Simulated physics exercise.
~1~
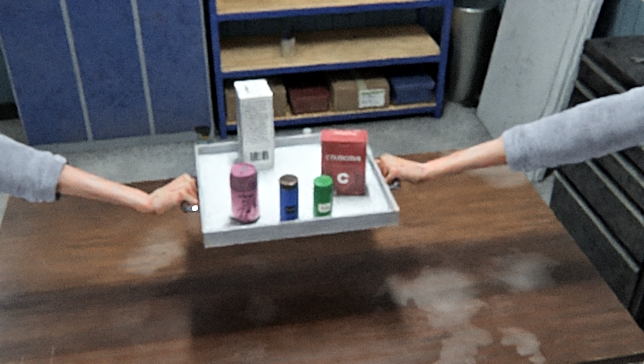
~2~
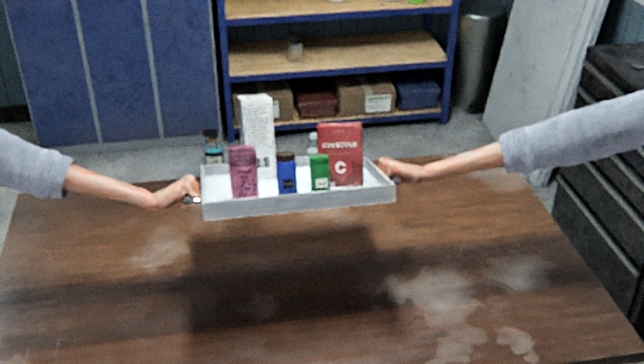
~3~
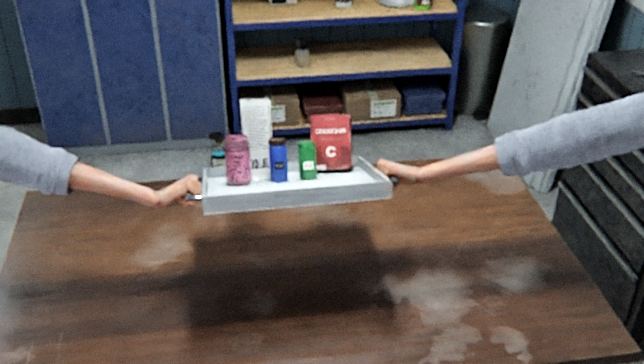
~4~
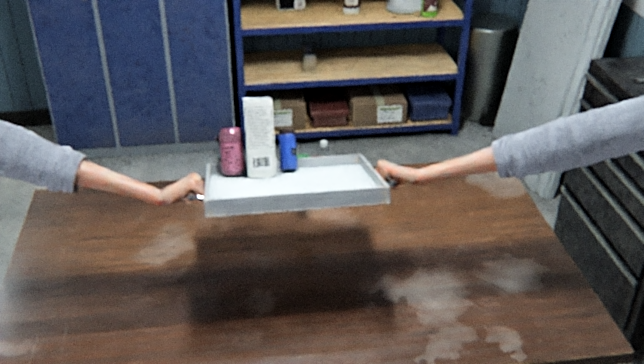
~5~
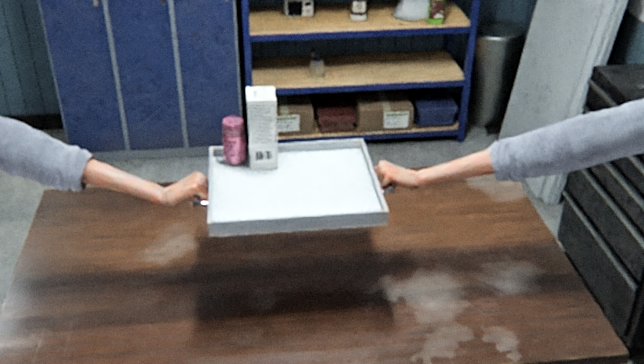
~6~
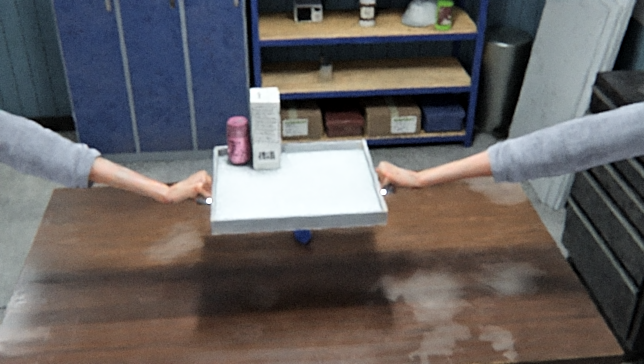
Hand-held tray tipping far edge down, red packet, green and blue shakers leaving it, then levelling with pink can and white carton upright.
